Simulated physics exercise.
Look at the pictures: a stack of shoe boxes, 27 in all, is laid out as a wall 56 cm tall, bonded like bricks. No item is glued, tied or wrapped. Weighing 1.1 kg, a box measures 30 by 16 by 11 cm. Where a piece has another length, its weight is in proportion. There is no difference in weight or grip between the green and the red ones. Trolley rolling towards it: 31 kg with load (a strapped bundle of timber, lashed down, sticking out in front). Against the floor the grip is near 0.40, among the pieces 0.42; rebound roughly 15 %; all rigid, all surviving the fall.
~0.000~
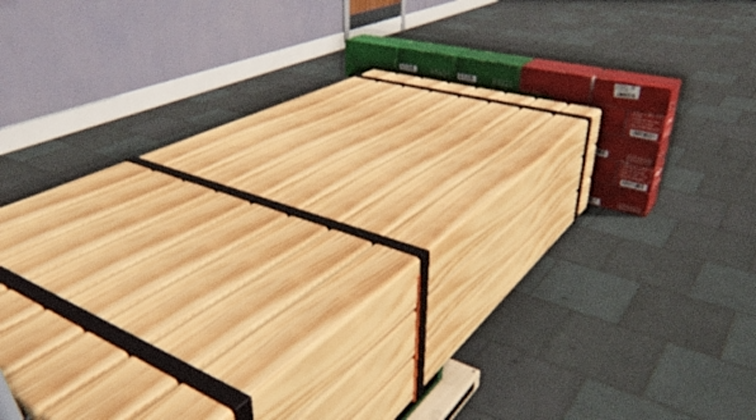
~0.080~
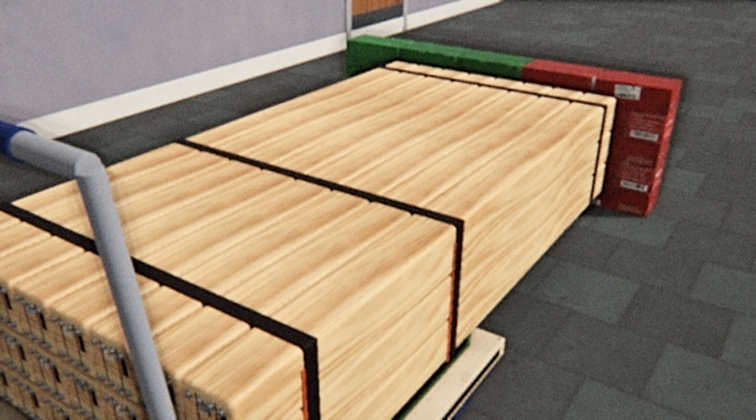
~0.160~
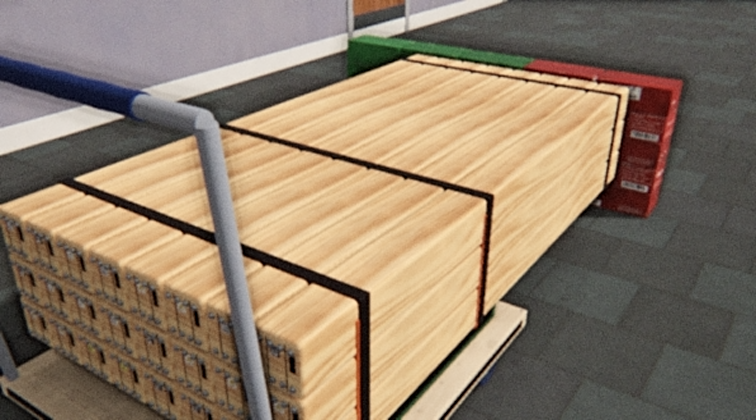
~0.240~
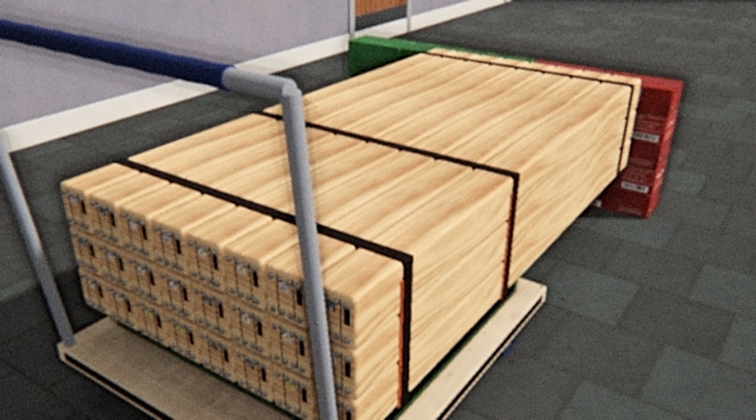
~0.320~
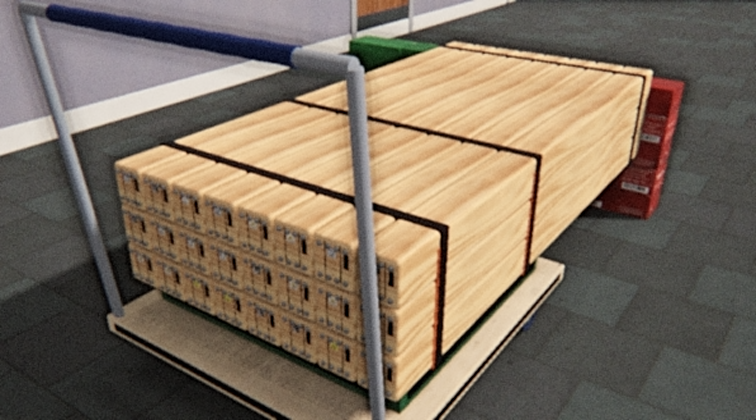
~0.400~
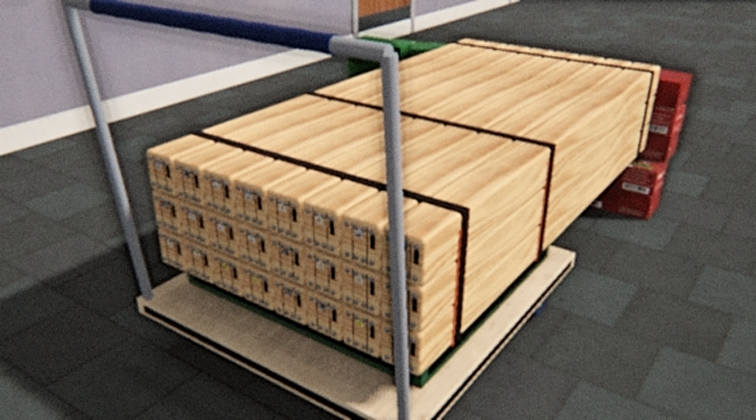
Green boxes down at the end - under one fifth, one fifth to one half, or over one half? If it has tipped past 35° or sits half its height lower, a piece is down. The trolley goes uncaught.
Over one half.
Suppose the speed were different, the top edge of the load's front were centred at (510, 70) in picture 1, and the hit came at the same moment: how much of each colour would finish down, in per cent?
You'd end up with red at 70 per cent down and green at 60 per cent.
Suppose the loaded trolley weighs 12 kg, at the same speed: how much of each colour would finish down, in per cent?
In that case red comes to 70 and green to 50 percent.
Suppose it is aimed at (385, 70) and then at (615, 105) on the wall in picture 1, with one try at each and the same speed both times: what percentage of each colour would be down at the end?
Down by colour - red: 10%, then 80%; green: 80%, then 40%.
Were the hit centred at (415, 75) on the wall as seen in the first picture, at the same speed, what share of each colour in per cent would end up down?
That would leave red at 10 % and green at 80 %.
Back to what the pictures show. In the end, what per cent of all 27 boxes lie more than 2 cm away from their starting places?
Result: 75 per cent.
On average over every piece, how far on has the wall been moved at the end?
Mean shift: Around 50 cm.
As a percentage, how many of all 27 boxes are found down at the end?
Estimate: About 65% of them.
After 0.50 s, load 23 cm past the wall's line, still rolling; 2 of the 17 green boxes down (7 of 27 in all colours); top green box 8° from how it stood; top red box 19° from how it stood, 51 mm lower.
After 0.70 s, load 46 cm past the wall's line, still rolling; 8 of the 17 green boxes down (14 of 27 in all colours); top green box 57° from how it stood, 31 cm lower; top red box on its side.
After 1.08 s, load 87 cm past the wall's line, still rolling; 9 of the 17 green boxes down (15 of 27 in all colours); top green box upside down; top red box on its side.
After 1.60 s, load 1.24 m past the wall's line, still rolling; 10 of the 17 green boxes down (18 of 27 in all colours); top green box upside down; top red box 56° from how it stood, 40 cm lower.
In the end (3.4 s), load 1.31 m past the wall's line, stopped; 10 of the 17 green boxes down (18 of 27 in all colours); top green box upside down; top red box 44 cm lower. That is 59 per cent. From the last view, middles, top green box near (562, 101), top red box near (702, 117).
